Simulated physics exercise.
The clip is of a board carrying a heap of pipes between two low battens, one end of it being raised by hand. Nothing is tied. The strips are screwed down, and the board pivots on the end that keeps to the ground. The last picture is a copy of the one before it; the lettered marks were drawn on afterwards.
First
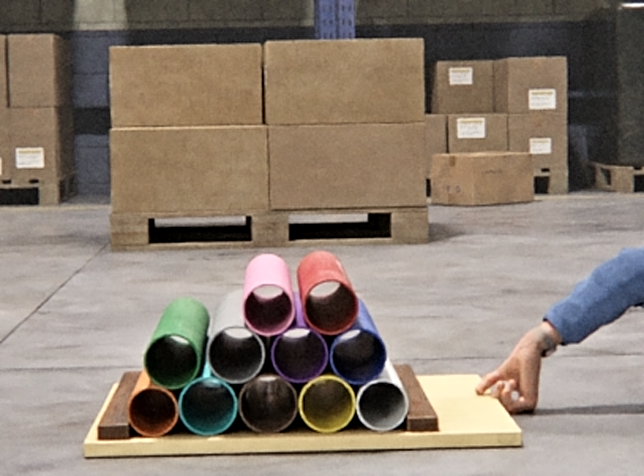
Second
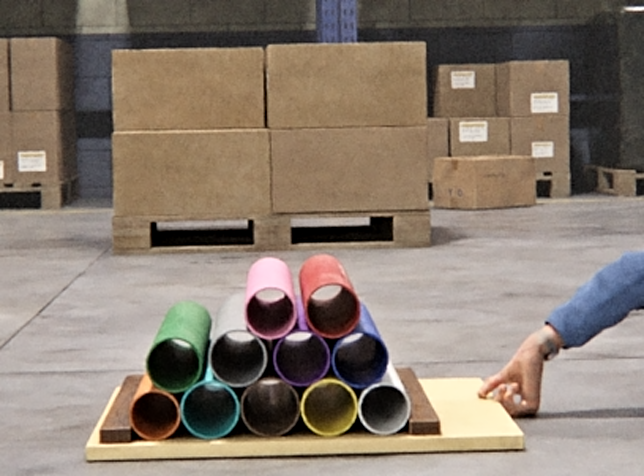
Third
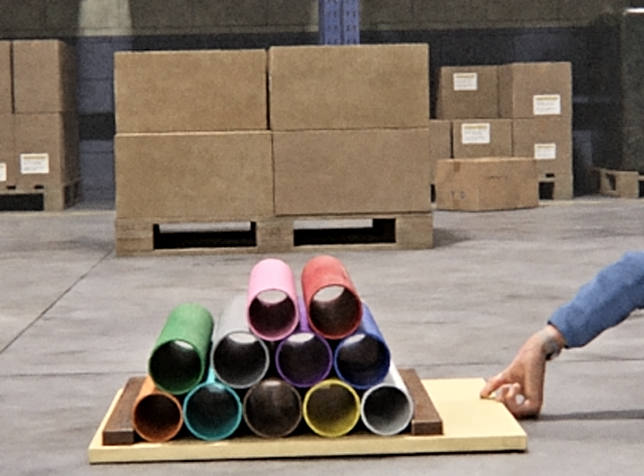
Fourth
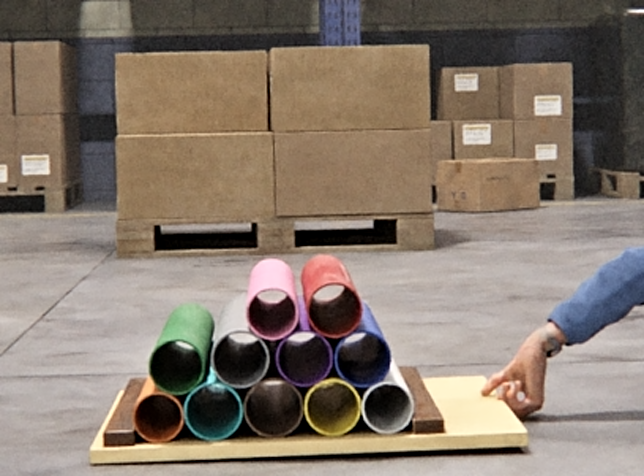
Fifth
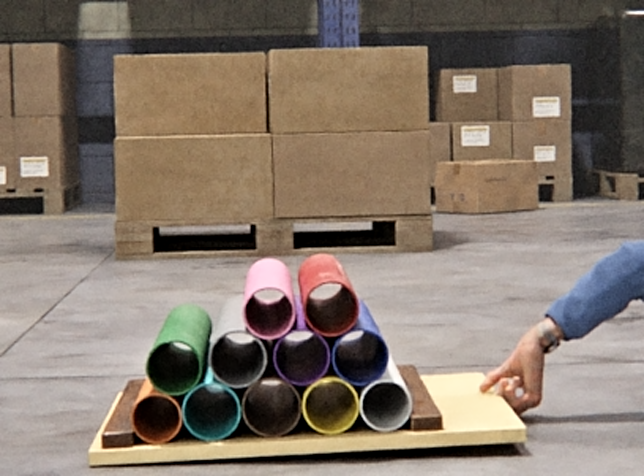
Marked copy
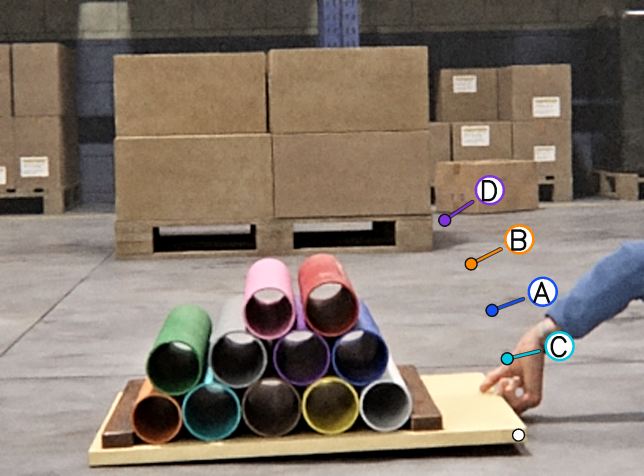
A hand at the right barely lifting one end of a board holding stacked coloured pipes, the pile keeping its shape.
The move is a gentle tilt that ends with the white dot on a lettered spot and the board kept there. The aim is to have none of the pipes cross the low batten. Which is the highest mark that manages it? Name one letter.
The last mark within the limit is A.
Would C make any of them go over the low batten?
No, at C.
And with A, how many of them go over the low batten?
With A, none.
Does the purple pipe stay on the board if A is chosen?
Yes.
On the copy, A at (492, 311); B at (471, 264); C at (507, 359); D at (445, 221); the white dot at (518, 435).
On A. First, board at 14°.
Then, board at 19°.
Finally, board at 19°, none over the low batten.
By contrast, B one over the low batten (green); C none over the low batten; D three over the low batten (green, grey, pink).
